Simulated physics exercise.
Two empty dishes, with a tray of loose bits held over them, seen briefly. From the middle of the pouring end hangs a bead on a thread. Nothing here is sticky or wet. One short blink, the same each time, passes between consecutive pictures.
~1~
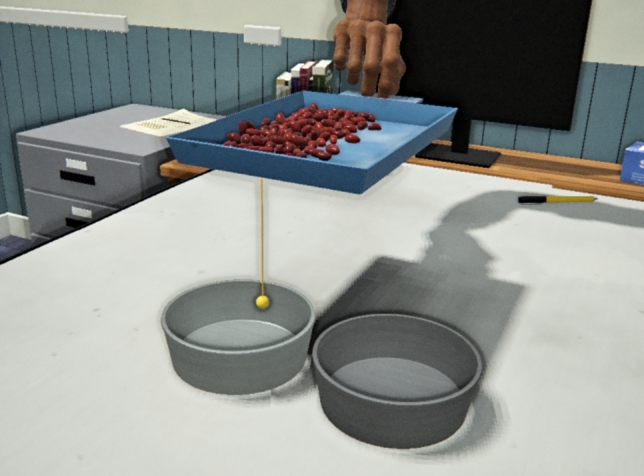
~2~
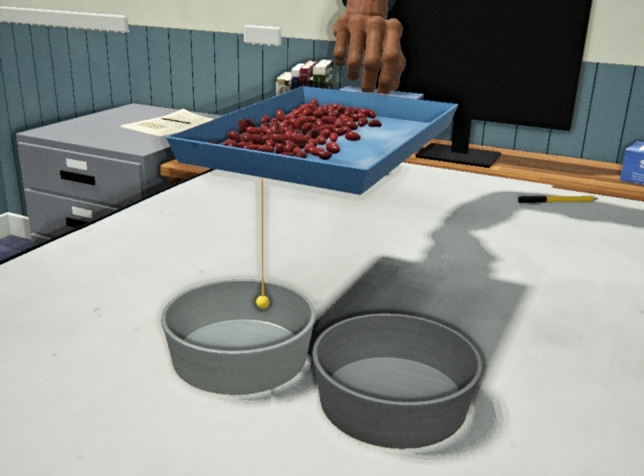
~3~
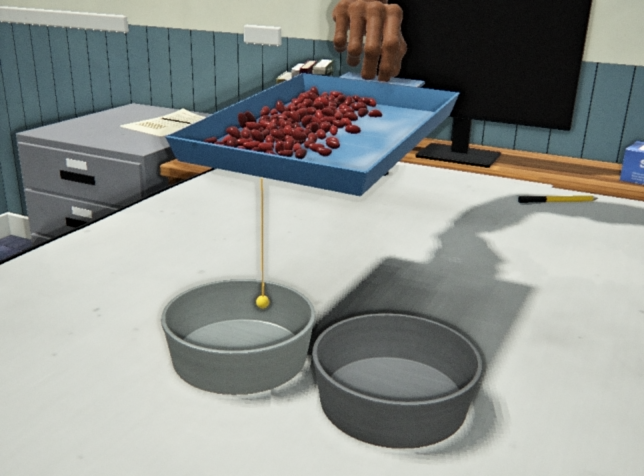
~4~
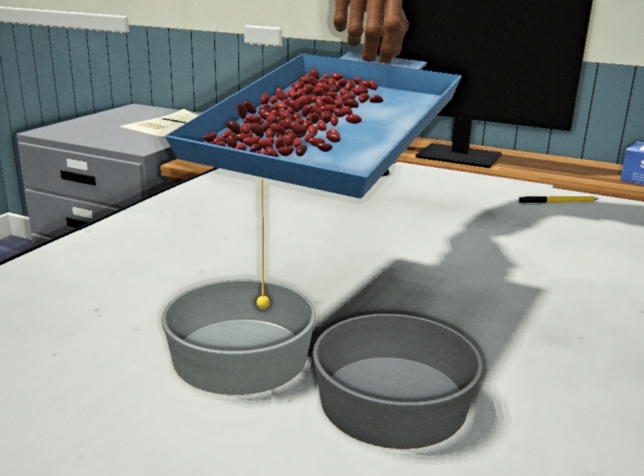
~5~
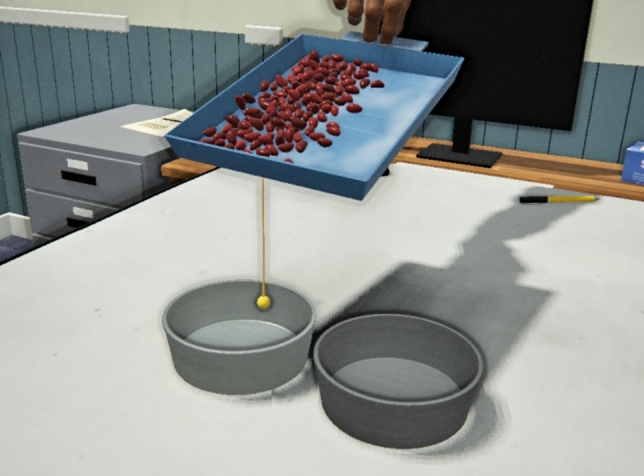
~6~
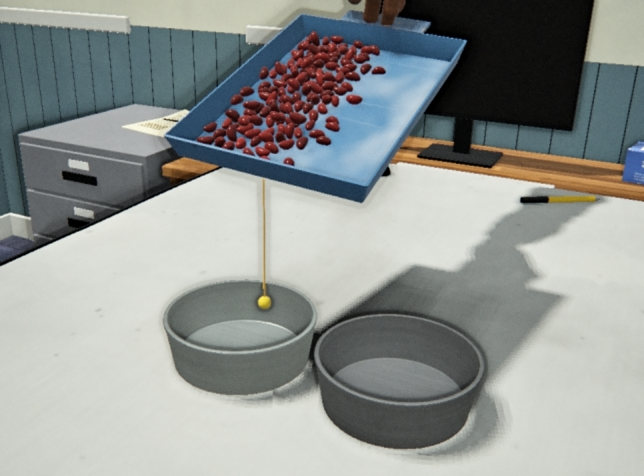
Blue tray of red beans held level above two empty grey dishes, then tilting gradually as a hand raises its far side.
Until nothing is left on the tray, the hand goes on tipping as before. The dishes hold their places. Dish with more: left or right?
Right.
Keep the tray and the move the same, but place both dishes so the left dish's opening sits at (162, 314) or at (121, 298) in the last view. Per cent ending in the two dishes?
90 % for the first, 60 % for the second.
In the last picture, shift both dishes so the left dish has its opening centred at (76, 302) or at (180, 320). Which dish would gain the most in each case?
Try 1 - the dish at right, try 2 - the dish at right.
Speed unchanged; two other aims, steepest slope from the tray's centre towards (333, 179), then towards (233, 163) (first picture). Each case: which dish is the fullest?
First: The dish at right. Second: The dish at left.
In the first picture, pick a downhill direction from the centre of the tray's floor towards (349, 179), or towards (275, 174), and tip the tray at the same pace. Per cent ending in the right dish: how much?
You'd see roughly 80 per cent the first time and 0 per cent the second.
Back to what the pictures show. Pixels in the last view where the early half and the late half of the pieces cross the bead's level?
Early-half point (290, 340); late-half point (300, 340).
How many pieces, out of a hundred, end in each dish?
The left dish ends up with around 10 percent of the load, the right dish with around 30 percent.
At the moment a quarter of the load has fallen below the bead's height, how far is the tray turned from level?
It has tipped about 90 degrees.
Soon, tray tipped steeply; nearly all on the tray; a stray few in the air.
A while on, tray tipped past a quarter turn; about a quarter on the tray; a small part in the right dish; a small part in the left dish; about a third outside both; about a quarter in the air.
Towards the end, tray tipped past a quarter turn; about a third in the right dish; a small part in the left dish; about half outside both.
Finally, tray tipped past a quarter turn; about a third in the right dish; a small part in the left dish; about half outside both.
